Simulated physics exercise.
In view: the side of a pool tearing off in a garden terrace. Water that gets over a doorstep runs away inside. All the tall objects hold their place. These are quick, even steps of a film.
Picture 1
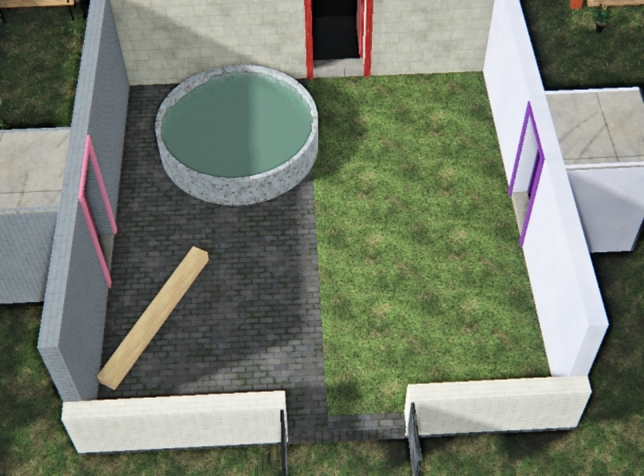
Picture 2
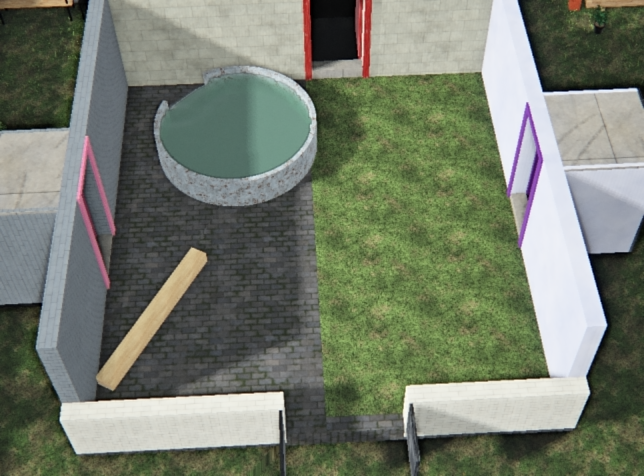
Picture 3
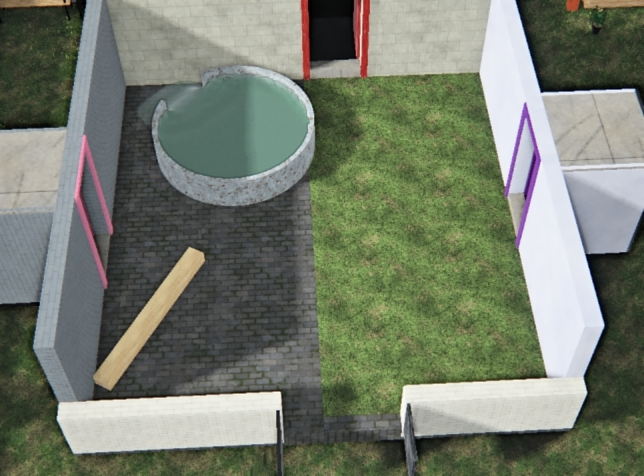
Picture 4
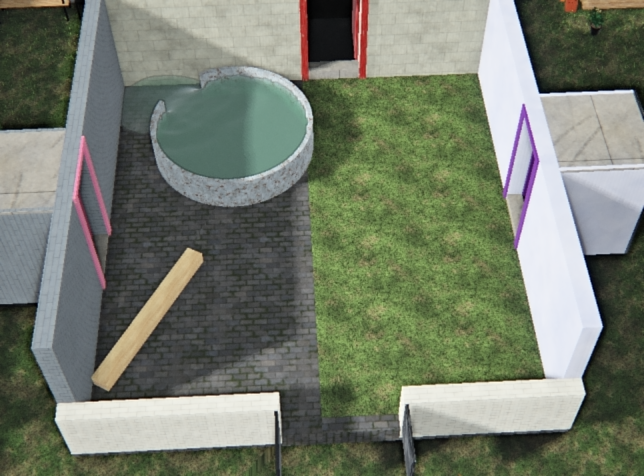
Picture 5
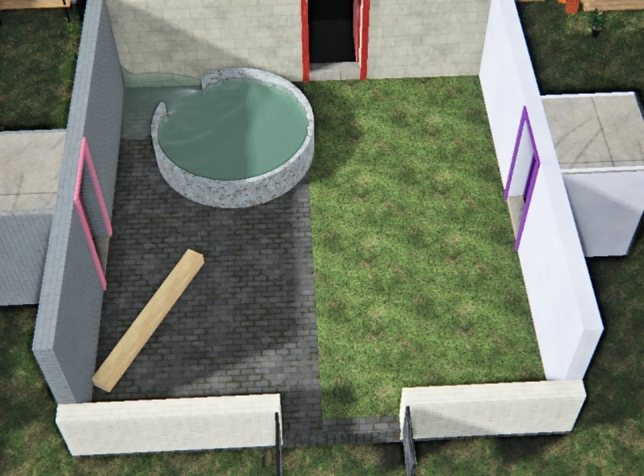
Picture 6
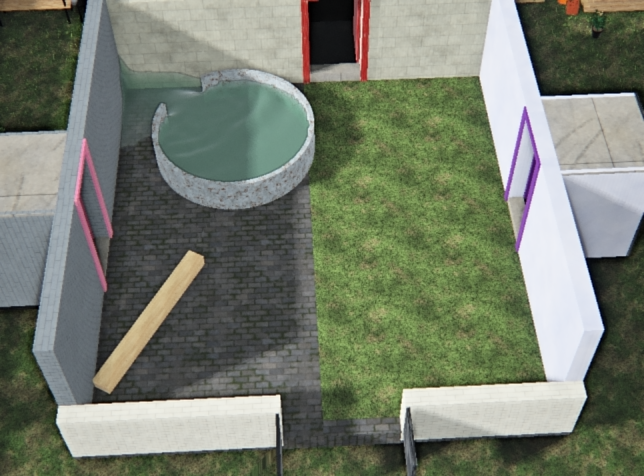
We see a round stone pool of green water in a walled yard with paving and grass; its rim breaks open at the far left, and water pours out, spreading over the paving to the back-left corner walls.
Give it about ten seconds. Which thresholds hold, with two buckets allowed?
One by one: The red door admits no more than that; the purple door admits no more than that; the pink door lets in a lot.
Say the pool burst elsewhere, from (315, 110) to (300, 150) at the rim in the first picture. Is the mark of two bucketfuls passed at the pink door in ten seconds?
One by one: Pink door is under.
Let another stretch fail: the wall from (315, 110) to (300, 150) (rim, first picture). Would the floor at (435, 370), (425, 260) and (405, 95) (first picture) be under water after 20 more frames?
As listed: Not flooded, wet, covered.
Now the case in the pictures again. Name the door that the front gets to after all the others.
It is the one in purple.
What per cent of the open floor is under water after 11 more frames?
Close to 15 %.
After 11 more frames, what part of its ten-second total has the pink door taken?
About 0 per cent.
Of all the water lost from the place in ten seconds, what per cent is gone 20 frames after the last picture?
Close to 0 %.
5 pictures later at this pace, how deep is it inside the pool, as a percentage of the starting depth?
Near 80 in a hundred.
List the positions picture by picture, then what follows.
The round pool at (237, 124) is whole and still, in the first frame.
Water pours out on the round pool's far side and has run to a hidden place, in the second frame.
The front is at (142, 110), out from the gap on the round pool's far side, in the third frame.
The front is at (129, 87), out from the gap on the round pool's far side, in the fourth frame.
Water pours out on the round pool's far side and has run to (126, 89), in the fifth frame.
The front is at (127, 90), out from the gap on the round pool's far side, in the sixth frame.
A moment on, water covers 5 % of the floor; the red door not reached, the purple door not reached, the pink door not reached.
Next, water covers 15 % of the floor; the red door wet at the sill, nothing in, the purple door not reached, the pink door wet at the sill, nothing in.
Then, water covers 25 % of the floor; the red door wet at the sill, nothing in, the purple door not reached, the pink door under two buckets in.
Later, water covers 55 % of the floor; the red door wet at the sill, nothing in, the purple door not reached, the pink door over two buckets in.
In the end, water covers 75 % of the floor; the red door wet at the sill, nothing in, the purple door wet at the sill, nothing in, the pink door far over two buckets in.
